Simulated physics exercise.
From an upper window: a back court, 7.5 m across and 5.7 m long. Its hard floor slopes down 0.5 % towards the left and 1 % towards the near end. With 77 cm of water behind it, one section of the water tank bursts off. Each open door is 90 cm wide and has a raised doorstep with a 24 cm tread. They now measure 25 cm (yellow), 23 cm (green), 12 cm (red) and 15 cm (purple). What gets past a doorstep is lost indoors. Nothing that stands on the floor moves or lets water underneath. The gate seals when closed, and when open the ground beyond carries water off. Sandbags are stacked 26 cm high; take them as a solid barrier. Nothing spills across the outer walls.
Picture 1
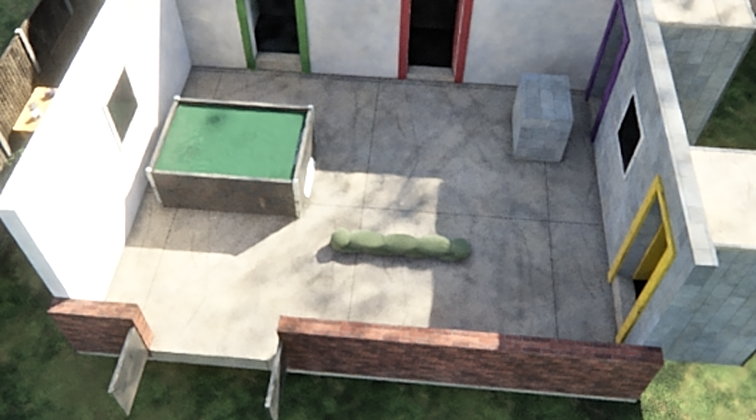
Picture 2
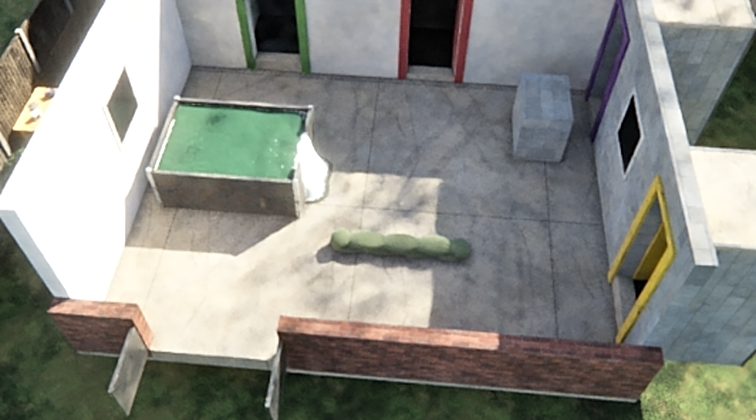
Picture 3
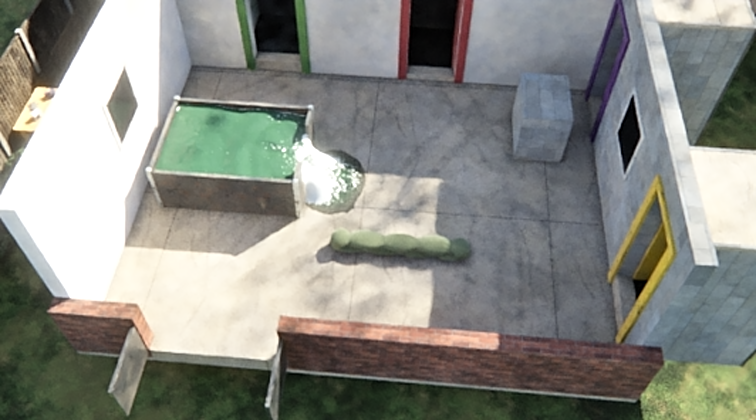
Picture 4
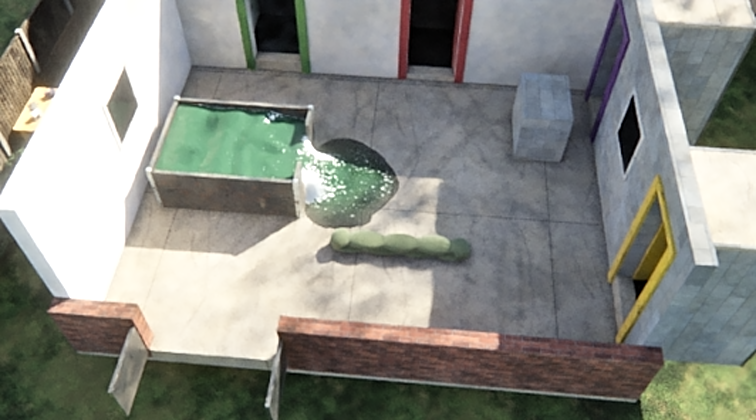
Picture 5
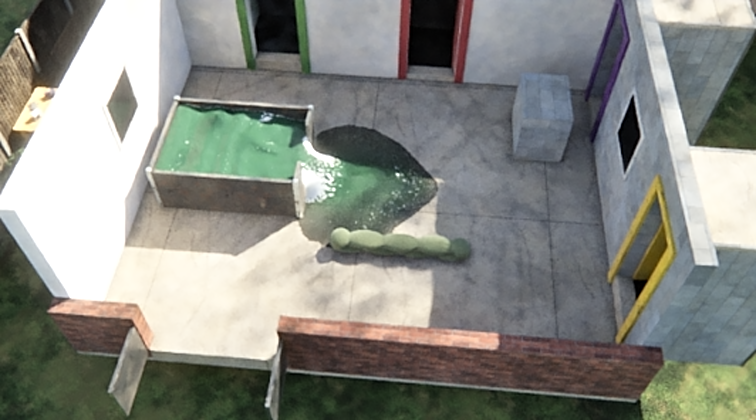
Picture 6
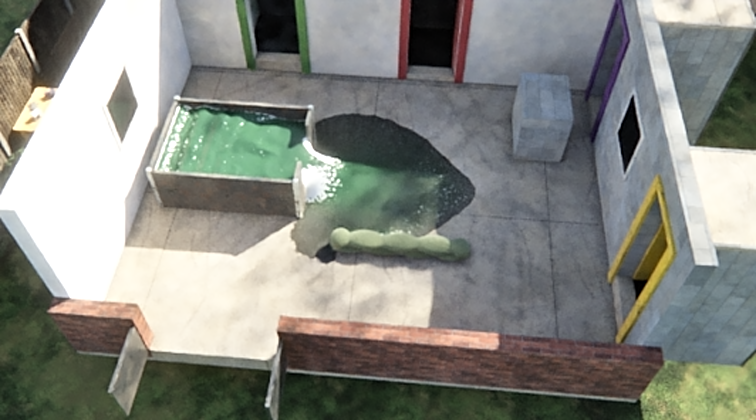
A walled back court with a pale concrete floor is seen from high above, the view unmoving. A tank of green water stands at the left, with green and red doorways behind, a grey block and yellow doorway to the right, and a row of green sandbags mid-floor. Water bursts from the tank's right side, foaming white, then fans rightward and reaches the sandbags, darkening the floor.
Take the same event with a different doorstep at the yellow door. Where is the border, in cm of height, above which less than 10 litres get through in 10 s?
Close to 11 cm is just enough.
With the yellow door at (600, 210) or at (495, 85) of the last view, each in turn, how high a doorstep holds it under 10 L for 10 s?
Roughly 26 and 16 cm.
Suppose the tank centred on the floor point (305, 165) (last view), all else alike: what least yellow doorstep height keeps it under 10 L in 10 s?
About 15 cm.
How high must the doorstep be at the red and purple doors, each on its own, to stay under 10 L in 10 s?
About 7.5 cm at red and 17 cm at purple.
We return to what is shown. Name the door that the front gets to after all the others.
Last comes the green one.
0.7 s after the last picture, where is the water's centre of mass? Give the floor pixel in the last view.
Near (293, 178).
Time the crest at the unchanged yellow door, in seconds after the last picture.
Around 2.0 s.
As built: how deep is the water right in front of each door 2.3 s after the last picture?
Depths in cm: Yellow 12, green 0, red 6, purple 15.
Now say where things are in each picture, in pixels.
In the first frame, the water tank at (234, 142) is whole and still, 77 cm deep; the yellow door at (635, 273) is dry.
In the second frame, the gap is at (304, 166), the front 0.4 m out at (324, 194); the back of the water tank holds 77 cm.
In the third frame, water pours out at (304, 168) and has run 0.9 m, to (357, 191); about 12 cm deep outside, 77 cm at the back.
In the fourth frame, the front is at (394, 188), 1.5 m from the gap at (304, 168); 1.9 m2 of floor is wet, 77 cm left at the back.
In the fifth frame, water pours out at (304, 168) and has run 2.1 m, to (430, 193); about 5 cm deep outside, 76 cm at the back.
In the sixth frame, the gap is at (304, 168), the front 2.7 m out at (466, 199); the back of the water tank holds 68 cm; the yellow door at (635, 273), 5.3 m from the gap, is still 2.9 m from the nearest water.
Then, 0.7 s after the last picture water covers 35 % of the floor, deepest (44 cm) near (312, 179); it has not reached the yellow door.
Then, 2.3 s after the last picture water covers 45 % of the floor, deepest (30 cm) near (573, 206); 12 cm at the yellow door, 0 litres in over its 25 cm doorstep.
Then, 9.3 s after the last picture water covers 95 % of the floor, deepest (13 cm) near (511, 364); 11 cm at the yellow door, 0 litres in over its 25 cm doorstep.
At the yellow door as built, the water peaked near 13 cm, 2.1 s after the last picture.
With a doorstep of 9.5 cm, 19 litres would have come in within the 10 s; with 12.5 cm, 4 litres. So under 10 litres takes about 11 cm.
